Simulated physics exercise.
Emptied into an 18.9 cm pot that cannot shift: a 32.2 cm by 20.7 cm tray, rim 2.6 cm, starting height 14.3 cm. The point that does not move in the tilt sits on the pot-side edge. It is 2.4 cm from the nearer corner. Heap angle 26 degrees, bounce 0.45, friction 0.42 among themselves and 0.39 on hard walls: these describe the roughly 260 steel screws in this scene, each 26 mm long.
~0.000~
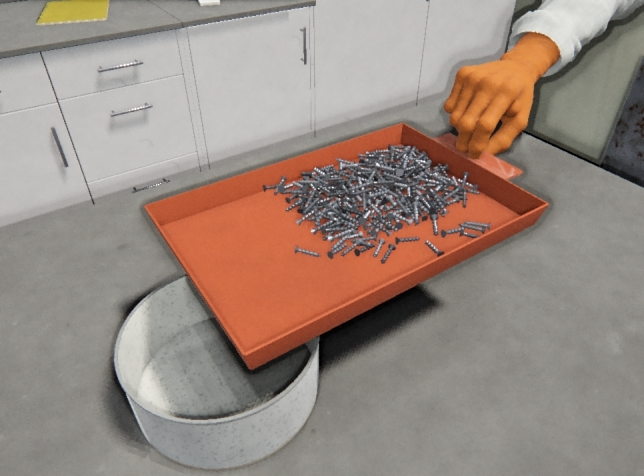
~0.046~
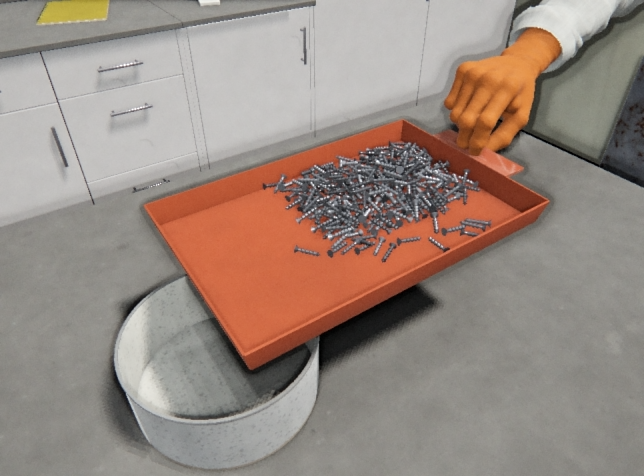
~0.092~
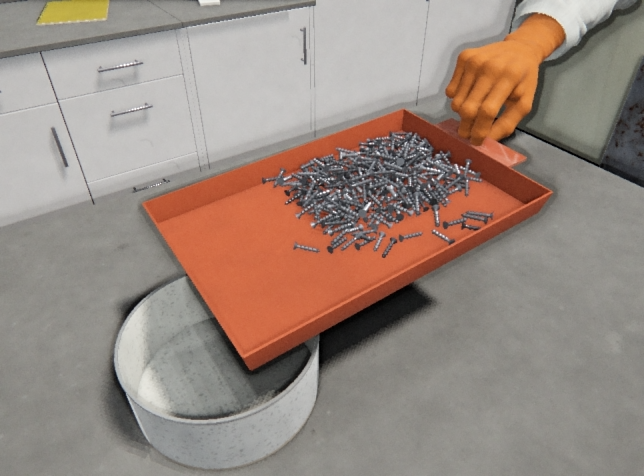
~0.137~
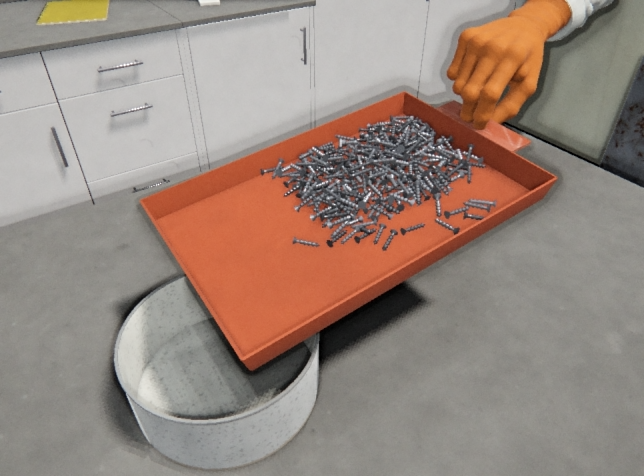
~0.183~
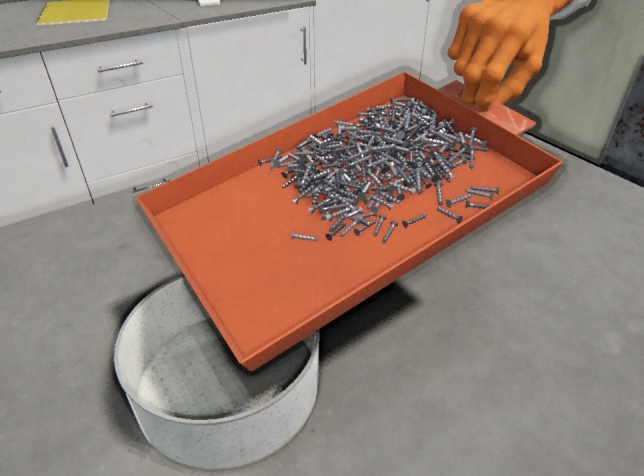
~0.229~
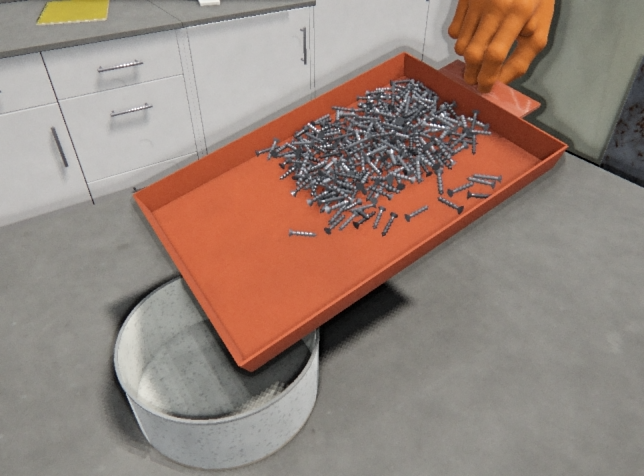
In the video, an orange-gloved hand at the right end of a shallow orange tray holding a heap of small metal screws rises, tilting the tray down toward the left above a round grey pot, while the heap barely shifts.
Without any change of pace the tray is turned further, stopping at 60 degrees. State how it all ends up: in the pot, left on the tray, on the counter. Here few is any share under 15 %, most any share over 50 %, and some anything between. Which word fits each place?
Pot: Few; tray: Some; counter: Most.
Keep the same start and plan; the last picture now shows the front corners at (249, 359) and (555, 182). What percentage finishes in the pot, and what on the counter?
The pot gets 0 and the counter 50.
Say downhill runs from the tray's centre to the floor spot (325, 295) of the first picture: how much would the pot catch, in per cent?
0 %.
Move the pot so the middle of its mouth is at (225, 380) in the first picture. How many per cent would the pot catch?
Roughly 40 per cent.
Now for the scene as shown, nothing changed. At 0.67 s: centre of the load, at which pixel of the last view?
Approximately (272, 222) in the final picture.
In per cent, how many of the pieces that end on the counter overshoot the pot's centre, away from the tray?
I reckon around 100 per cent.
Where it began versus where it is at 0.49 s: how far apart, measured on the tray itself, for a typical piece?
Roughly 2 cm.
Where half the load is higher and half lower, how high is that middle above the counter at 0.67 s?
Some 22 cm.
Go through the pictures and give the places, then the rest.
In the first frame, tray tilt 0 degrees, front corners at (248, 346) and (541, 203); middle of the pieces at (381, 193); pot at (219, 332).
In the second frame, tray tilt 1 degrees, front corners at (247, 347) and (542, 200); middle of the pieces at (381, 191).
In the third frame, tray tilt 3 degrees, front corners at (247, 348) and (544, 191), lowest corner left front; middle of the pieces at (381, 184).
In the fourth frame, tray tilt 7 degrees, front corners at (245, 351) and (549, 177), lowest corner left front; middle of the pieces at (382, 172).
In the fifth frame, tray tilt 11 degrees, front corners at (244, 353) and (554, 161), lowest corner left front; middle of the pieces at (381, 160).
In the sixth frame, tray tilt 15 degrees, front corners at (243, 356) and (559, 146), lowest corner left front; middle of the pieces at (381, 147); pot at (219, 332). Its pace works out near 85 degrees a second.
After 0.49 s, tilt 37 degrees; the tray holds 100 %, the pot 0 %.
After 0.67 s, tilt 53 degrees; the tray holds 100 %, the pot 0 %.
After 0.96 s, tilt 60 degrees; the tray holds 40 %, the pot 5 %.
By 2.1 s all is still; pot 5 %, tray 30 %, counter 60 %.
